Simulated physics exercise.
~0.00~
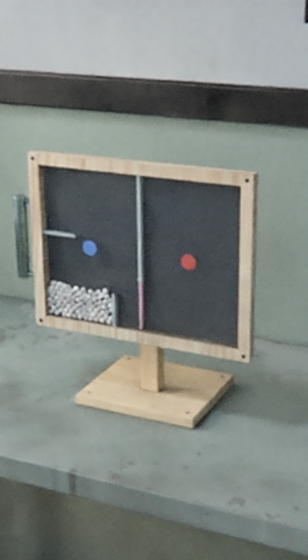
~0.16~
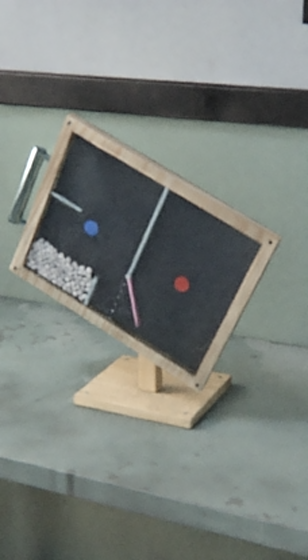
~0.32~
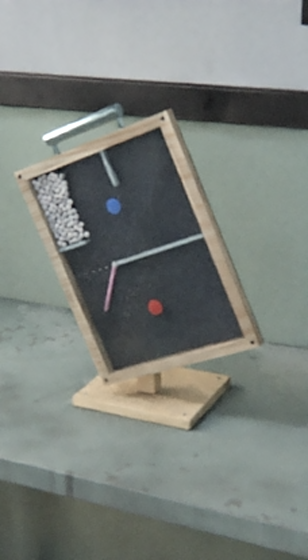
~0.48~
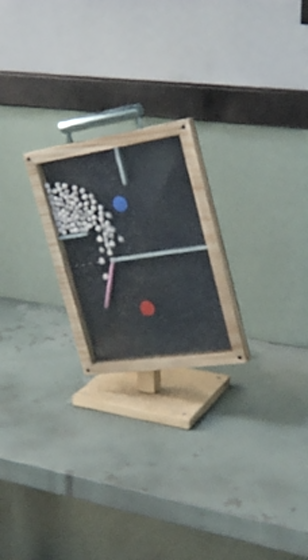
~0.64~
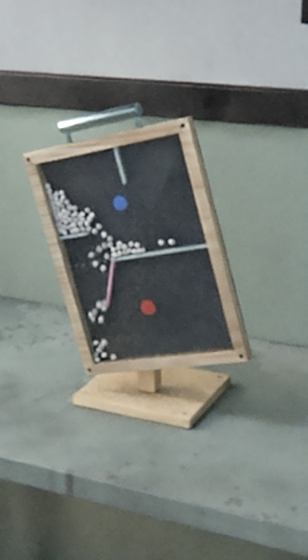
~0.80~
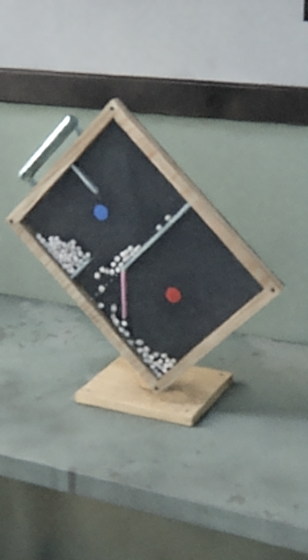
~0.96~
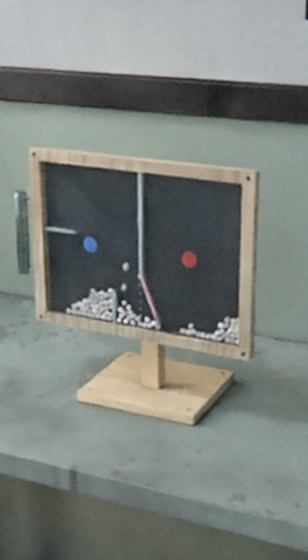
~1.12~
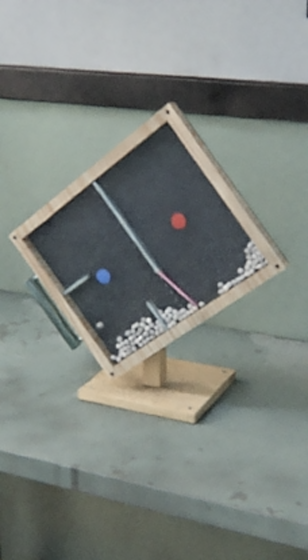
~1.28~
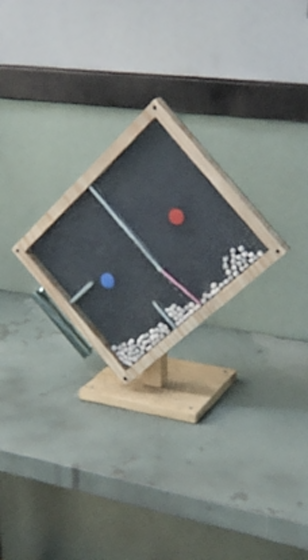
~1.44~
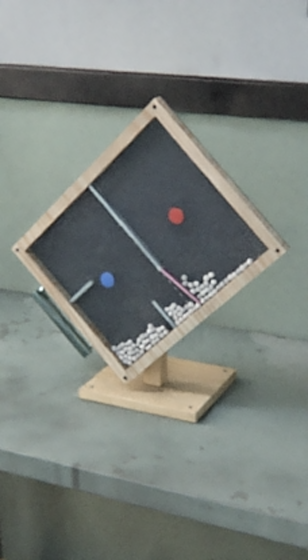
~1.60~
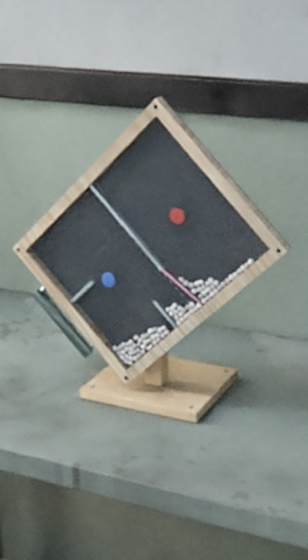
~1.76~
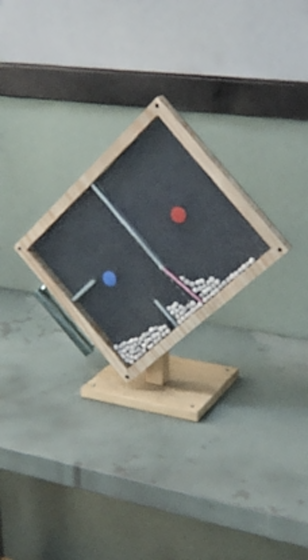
On a grey-green bench, a wood-framed dark panel on a stand tilts clockwise, and small white pellets spill past a swinging pink flap. It swings back anticlockwise past level and stops tilted, with the pellets settled in piles on both the blue-dot and red-dot sides.
